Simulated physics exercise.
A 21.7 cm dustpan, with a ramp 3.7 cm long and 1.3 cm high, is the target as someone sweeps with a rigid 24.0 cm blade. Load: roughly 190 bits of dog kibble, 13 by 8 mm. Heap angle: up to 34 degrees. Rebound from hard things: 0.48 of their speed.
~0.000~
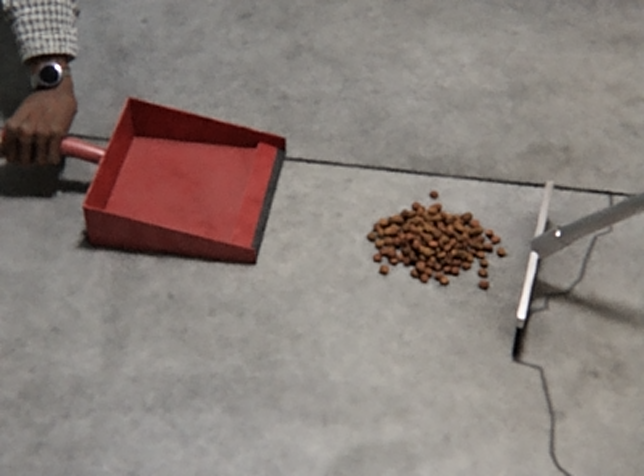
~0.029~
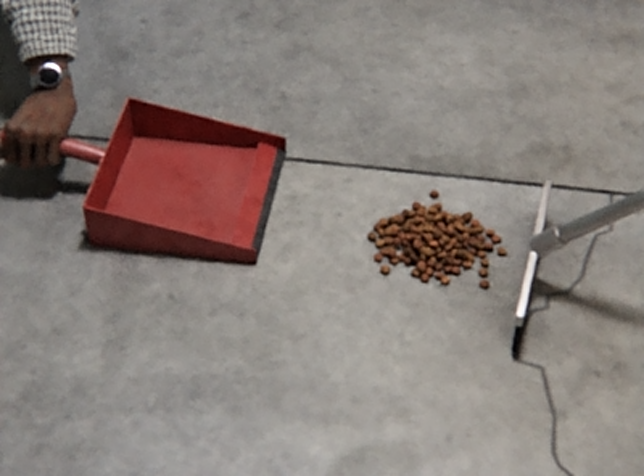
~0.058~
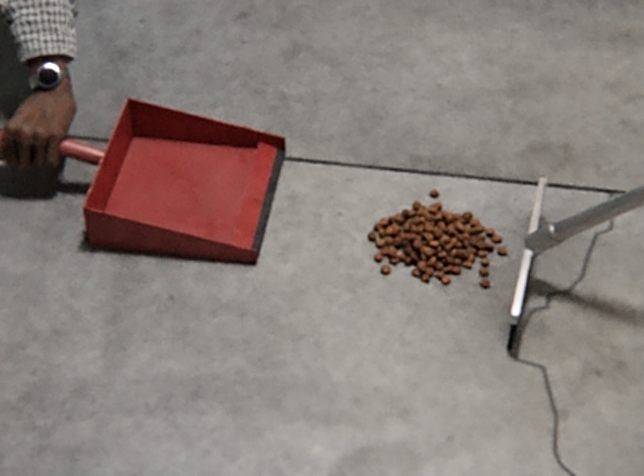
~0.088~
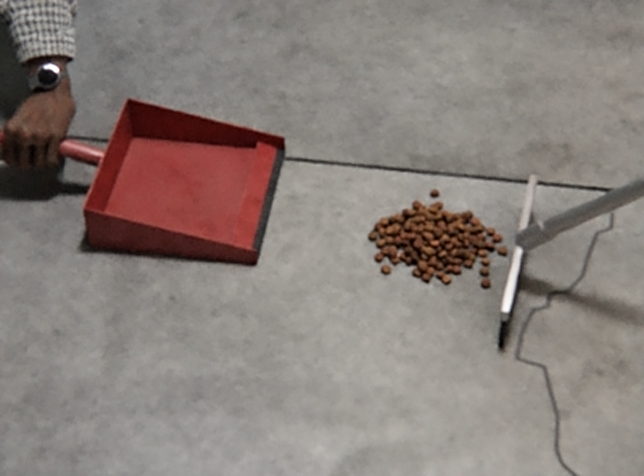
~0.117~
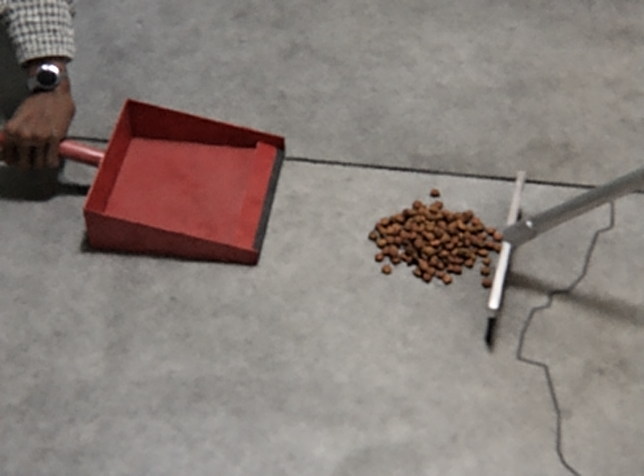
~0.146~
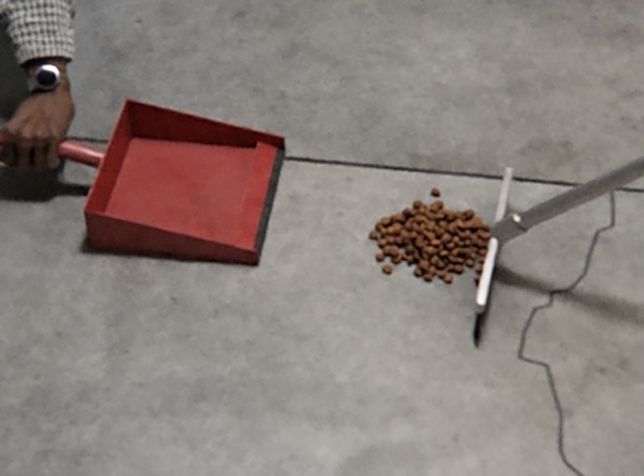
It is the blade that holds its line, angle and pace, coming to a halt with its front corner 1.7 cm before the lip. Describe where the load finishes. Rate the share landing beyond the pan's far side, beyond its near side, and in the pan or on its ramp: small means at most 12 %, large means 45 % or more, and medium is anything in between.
Shares: Far side - small; near side - small; pan - medium.
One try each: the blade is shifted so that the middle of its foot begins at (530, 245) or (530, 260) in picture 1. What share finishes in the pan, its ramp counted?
Close to 40 in a hundred, then close to 40 in a hundred.
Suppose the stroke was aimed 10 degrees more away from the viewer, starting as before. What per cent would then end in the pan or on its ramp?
That would give about 35 percent.
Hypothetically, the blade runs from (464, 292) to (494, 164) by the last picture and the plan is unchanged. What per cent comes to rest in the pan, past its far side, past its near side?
Pan 40, far 15, near 5.
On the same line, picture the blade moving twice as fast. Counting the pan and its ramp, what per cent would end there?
I'd guess it lands at about 55 per cent.
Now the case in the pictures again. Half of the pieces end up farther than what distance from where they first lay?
22 cm or thereabouts.
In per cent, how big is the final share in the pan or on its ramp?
Estimate: Near 35 %.
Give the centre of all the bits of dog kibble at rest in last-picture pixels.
In the last view, approximately (276, 199).
Then, at 0.38 s, middle of the blade 16 cm from the lip; 0 % over the lip, far side 0 %, near side 5 %.
Then, at 0.53 s, middle of the blade 8 cm from the lip; 0 % over the lip, far side 0 %, near side 5 %.
After 0.81 s, middle of the blade 3 cm from the lip; 35 % over the lip, far side 0 %, near side 5 %.
At rest (1.2 s), far side 0 %, near side 5 %, pan 35 %, in front of the lip or behind the blade 60 %.
